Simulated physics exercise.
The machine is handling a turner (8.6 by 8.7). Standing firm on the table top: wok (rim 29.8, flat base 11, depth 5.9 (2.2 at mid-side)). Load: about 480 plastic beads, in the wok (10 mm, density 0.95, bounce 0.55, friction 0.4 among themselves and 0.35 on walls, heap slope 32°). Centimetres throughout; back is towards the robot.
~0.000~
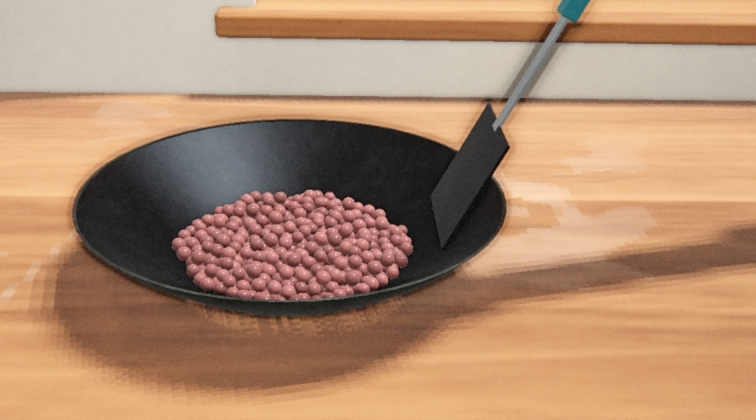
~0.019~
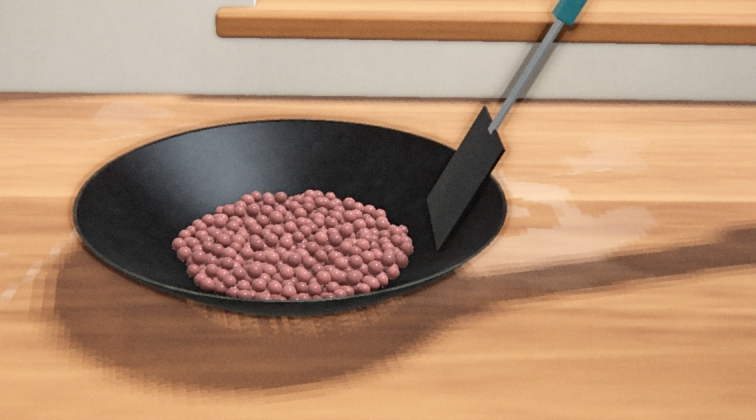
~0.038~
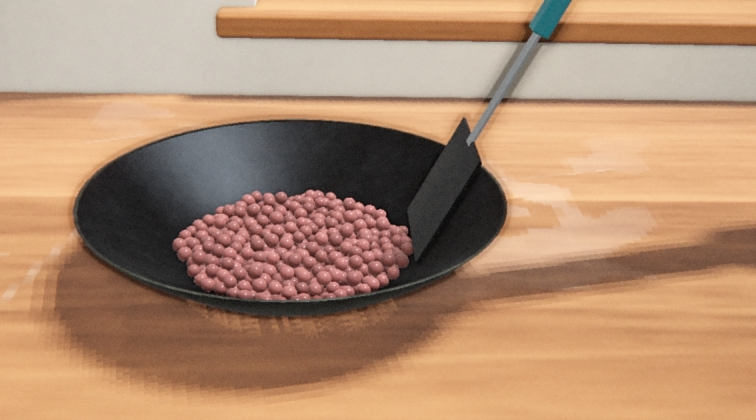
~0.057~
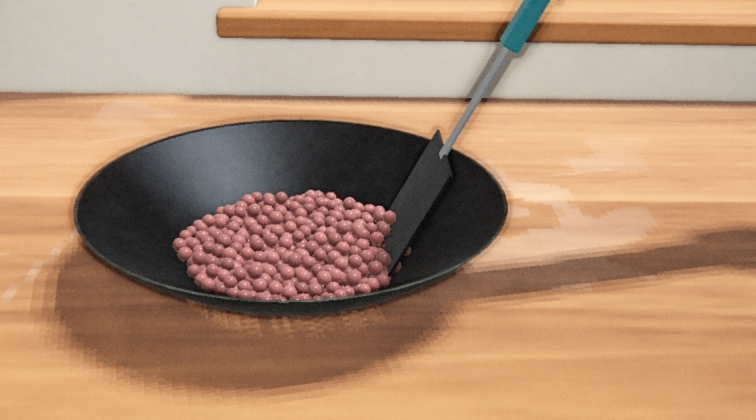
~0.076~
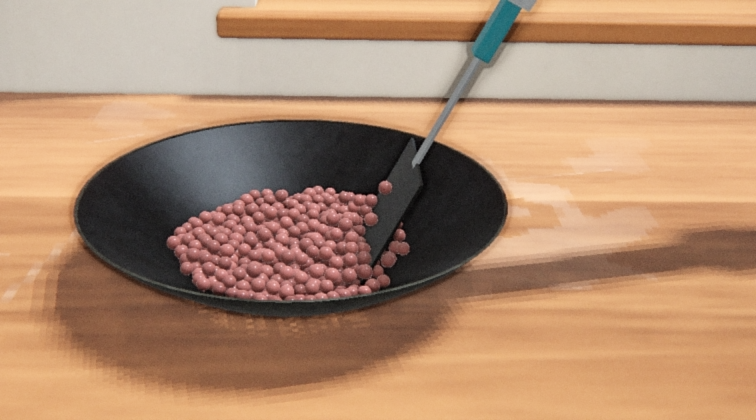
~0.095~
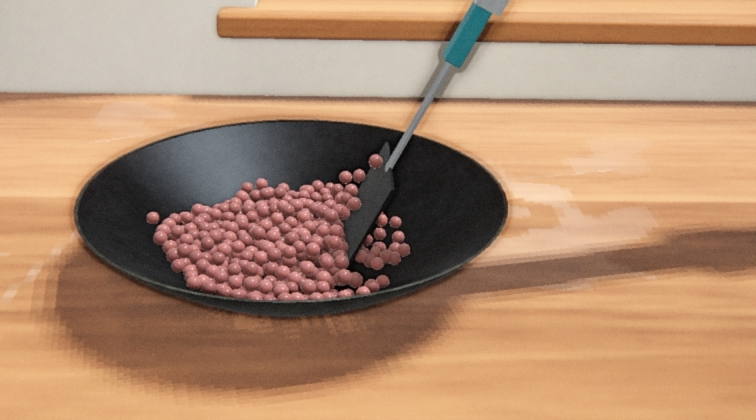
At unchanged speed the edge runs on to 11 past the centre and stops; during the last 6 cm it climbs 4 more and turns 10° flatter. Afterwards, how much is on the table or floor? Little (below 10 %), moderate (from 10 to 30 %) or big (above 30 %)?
On the table or floor the share is big, above 30 %.
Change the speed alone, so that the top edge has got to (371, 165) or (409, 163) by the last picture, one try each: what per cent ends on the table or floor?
About 45 and 25 per cent.
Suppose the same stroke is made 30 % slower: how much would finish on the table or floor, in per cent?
It would be near 25 per cent.
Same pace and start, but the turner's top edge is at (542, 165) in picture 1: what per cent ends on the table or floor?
Some 35 per cent.
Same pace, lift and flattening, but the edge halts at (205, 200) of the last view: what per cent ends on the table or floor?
Some 10 per cent.
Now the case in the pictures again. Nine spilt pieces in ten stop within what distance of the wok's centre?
Some 80 cm.
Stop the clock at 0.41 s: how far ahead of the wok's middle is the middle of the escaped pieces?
Some 28 cm.
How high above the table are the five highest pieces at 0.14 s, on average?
Some 9 cm.
By 0.14 s, sloping 63°, highest piece 11 above the table; 483 in the wok, 2 on the blade or in flight.
By 0.19 s, sloping 60°, highest piece 12 above the table; 480 in the wok, 5 on the blade or in flight.
By 0.41 s, sloping 53°, highest piece 14 above the table; 305 in the wok, 99 on the table or floor, 81 on the blade or in flight.
By 1.46 s, sloping 53°, highest piece 4 above the table; 305 in the wok, 180 on the table or floor.
Final count, 305 in the wok, 180 on the table or floor. That is 37 % on the table or floor.
